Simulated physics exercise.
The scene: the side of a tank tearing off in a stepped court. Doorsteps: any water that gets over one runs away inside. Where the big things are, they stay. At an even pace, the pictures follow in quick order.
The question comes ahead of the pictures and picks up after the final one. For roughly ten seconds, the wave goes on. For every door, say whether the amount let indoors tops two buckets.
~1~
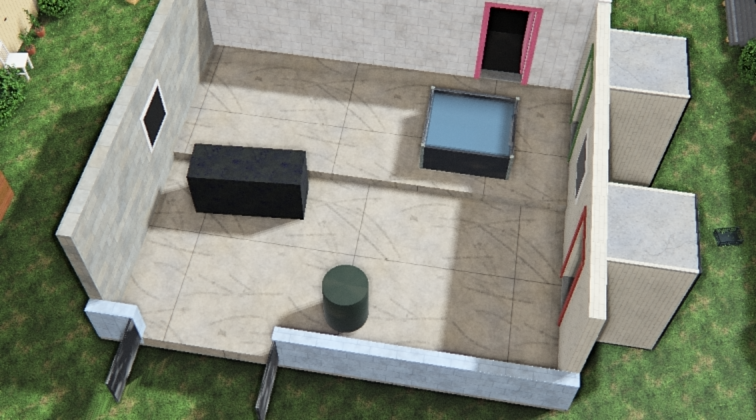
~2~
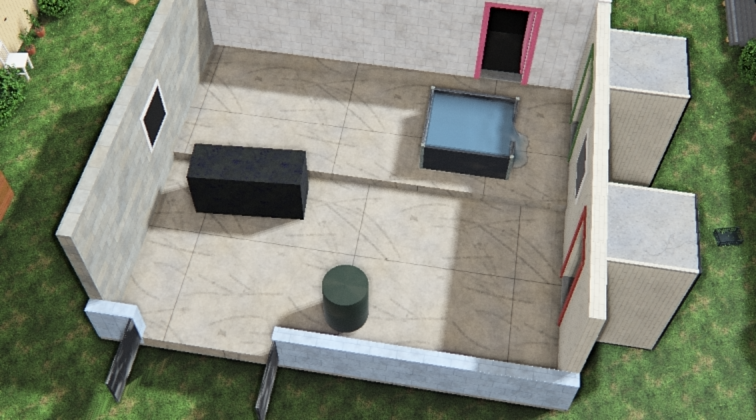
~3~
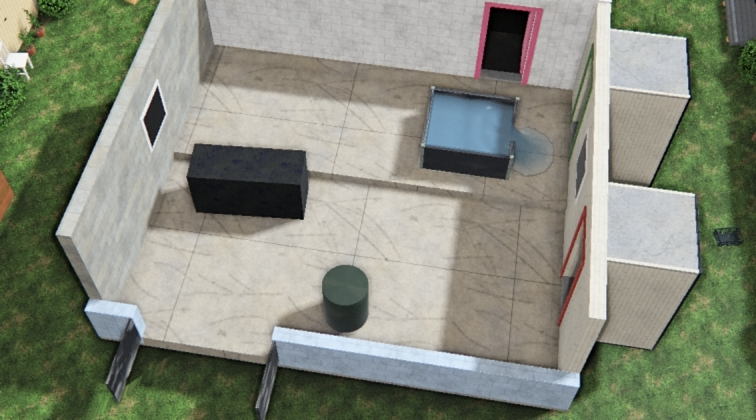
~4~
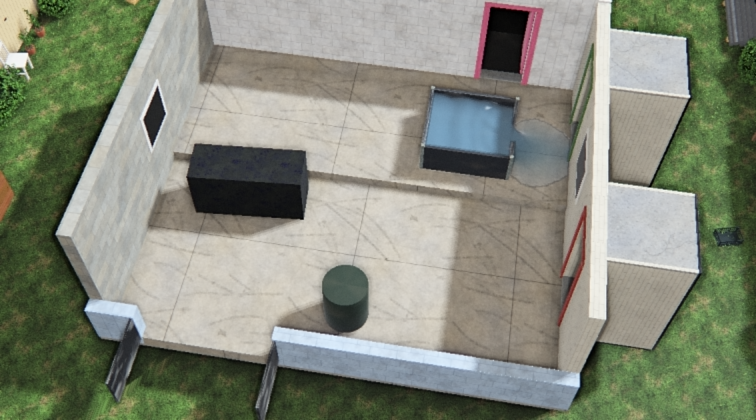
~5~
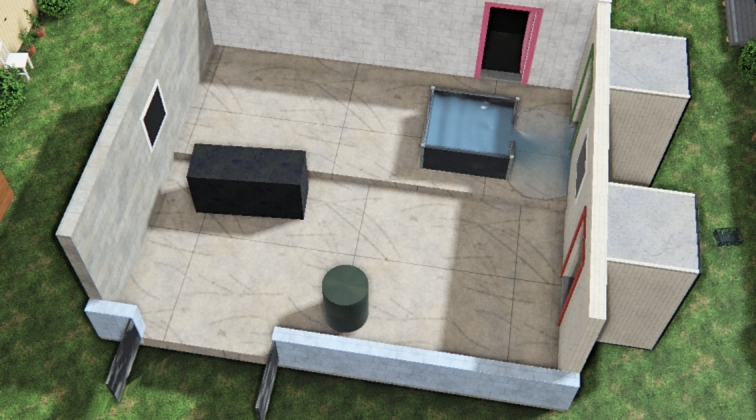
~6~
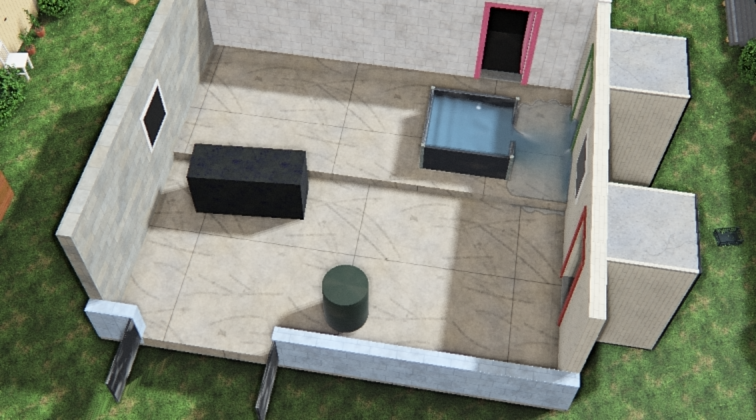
The red door stays at two buckets or less; the green door tops two buckets; the pink door stays at two buckets or less.
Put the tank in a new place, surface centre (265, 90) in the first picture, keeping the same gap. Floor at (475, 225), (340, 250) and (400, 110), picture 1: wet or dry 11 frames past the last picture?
Spot by spot, in the order asked: Swamped, untouched, swamped.
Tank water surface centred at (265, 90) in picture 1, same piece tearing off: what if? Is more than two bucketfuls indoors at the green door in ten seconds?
Result - green door fails to reach it.
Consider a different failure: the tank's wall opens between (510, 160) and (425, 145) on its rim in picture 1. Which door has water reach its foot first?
My pick: The door marked red.
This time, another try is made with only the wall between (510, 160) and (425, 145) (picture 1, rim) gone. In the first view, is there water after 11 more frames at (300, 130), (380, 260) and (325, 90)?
The first spot is spared, the second swamped, the third spared.
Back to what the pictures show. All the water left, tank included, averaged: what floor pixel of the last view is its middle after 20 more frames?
Centre of the water: Near (494, 170).
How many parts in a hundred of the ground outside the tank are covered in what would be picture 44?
Some 40 per cent.
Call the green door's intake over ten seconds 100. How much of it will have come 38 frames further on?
Around 100 percent.
A moment on, water covers 5 % of the floor; the red door not reached, the green door over two buckets in, the pink door not reached.
Next, water covers 15 % of the floor; the red door wet at the sill, nothing in, the green door far over two buckets in, the pink door wet at the sill, nothing in.
Then, water covers 30 % of the floor; the red door wet at the sill, nothing in, the green door far over two buckets in, the pink door wet at the sill, nothing in.
Later, water covers 40 % of the floor; the red door wet at the sill, nothing in, the green door far over two buckets in, the pink door under two buckets in.
In the end, water covers 60 % of the floor; the red door wet at the sill, nothing in, the green door far over two buckets in, the pink door under two buckets in.
